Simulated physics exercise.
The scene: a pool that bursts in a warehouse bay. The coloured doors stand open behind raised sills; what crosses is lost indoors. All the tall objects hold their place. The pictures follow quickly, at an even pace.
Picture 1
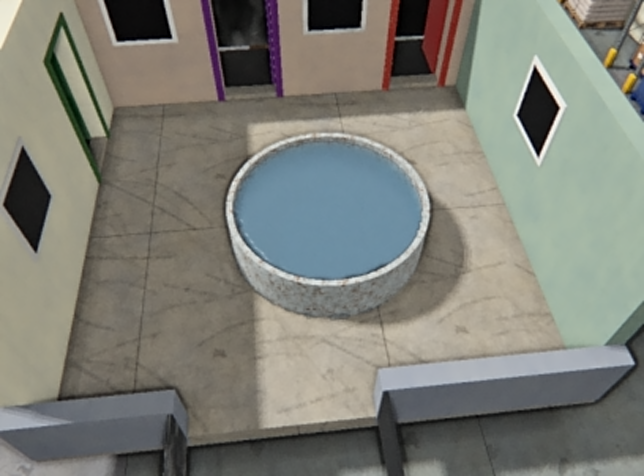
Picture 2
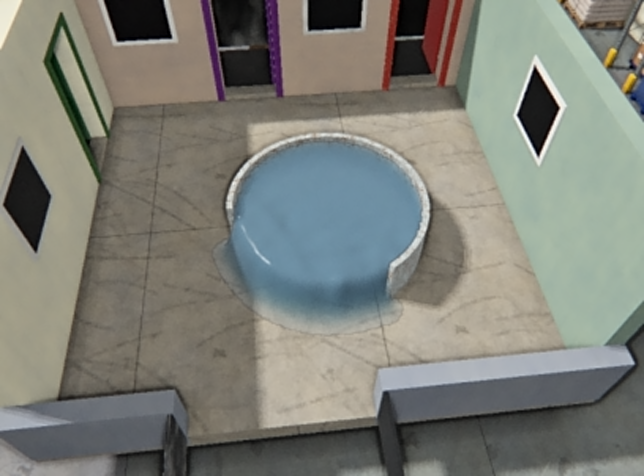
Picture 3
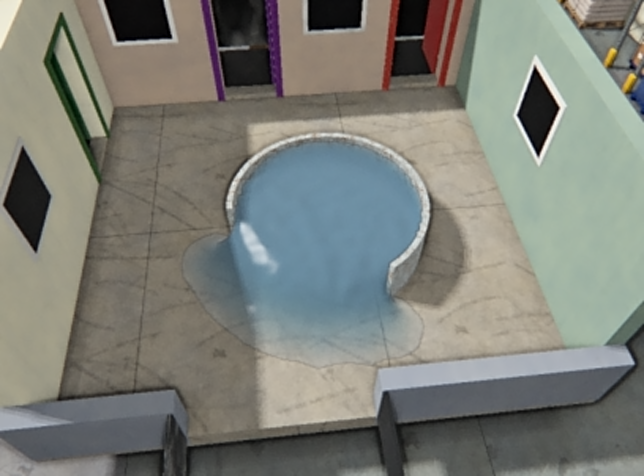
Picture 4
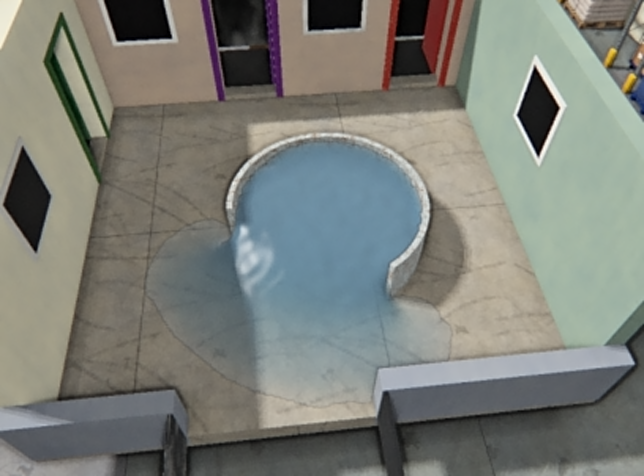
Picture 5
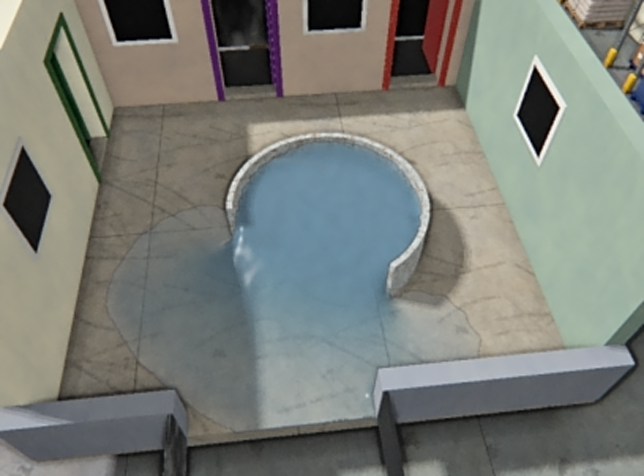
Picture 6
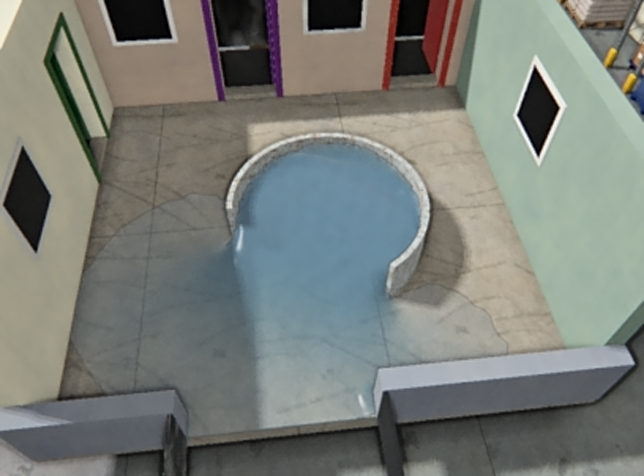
In a walled bay, a round pool's front opens and water spreads across the floor.
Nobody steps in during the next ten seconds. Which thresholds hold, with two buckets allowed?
In the end: The purple door holds within the limit; the green door holds within the limit; the red door holds within the limit.
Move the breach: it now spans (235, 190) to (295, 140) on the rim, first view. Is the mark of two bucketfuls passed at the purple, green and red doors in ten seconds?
The purple door passes that mark, the green door takes more, the red door keeps below it.
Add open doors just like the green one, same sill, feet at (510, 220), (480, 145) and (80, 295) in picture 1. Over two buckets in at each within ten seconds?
One after the other: Stays under, keeps below it, goes over.
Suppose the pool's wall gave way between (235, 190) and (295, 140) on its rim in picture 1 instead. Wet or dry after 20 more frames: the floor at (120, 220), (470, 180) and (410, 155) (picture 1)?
As listed: Flooded, not flooded, not flooded.
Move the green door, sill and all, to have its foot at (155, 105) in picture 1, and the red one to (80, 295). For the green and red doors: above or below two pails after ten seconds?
Then: Green floods, red lets more in.
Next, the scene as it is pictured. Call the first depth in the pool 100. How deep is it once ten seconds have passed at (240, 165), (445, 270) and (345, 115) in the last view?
Roughly 8, 2 and 6 per cent, in turn.
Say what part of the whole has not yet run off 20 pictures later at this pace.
Some 64 per cent.
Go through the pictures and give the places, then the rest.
The first frame shows still water in the round pool at (328, 205).
In the second frame, water pours out at (288, 296) and has run to (397, 310).
In the third frame, water pours out at (288, 298) and has run to (416, 330).
In the fourth frame, water pours out at (288, 299) and has run to a hidden place.
In the fifth frame, the front is at a hidden place, out from the gap at (288, 300).
In the sixth frame, water pours out at (288, 301) and has run to (79, 296).
A moment on, water covers 35 % of the floor; the purple door not reached, the green door not reached, the red door not reached.
Next, water covers 40 % of the floor; the purple door not reached, the green door wet at the sill, nothing in, the red door not reached.
Then, water covers 65 % of the floor; the purple door not reached, the green door wet at the sill, nothing in, the red door not reached.
Later, water covers 95 % of the floor; the purple door under two buckets in, the green door wet at the sill, nothing in, the red door wet at the sill, nothing in.
In the end, water covers 100 % of the floor; the purple door under two buckets in, the green door under two buckets in, the red door under two buckets in.
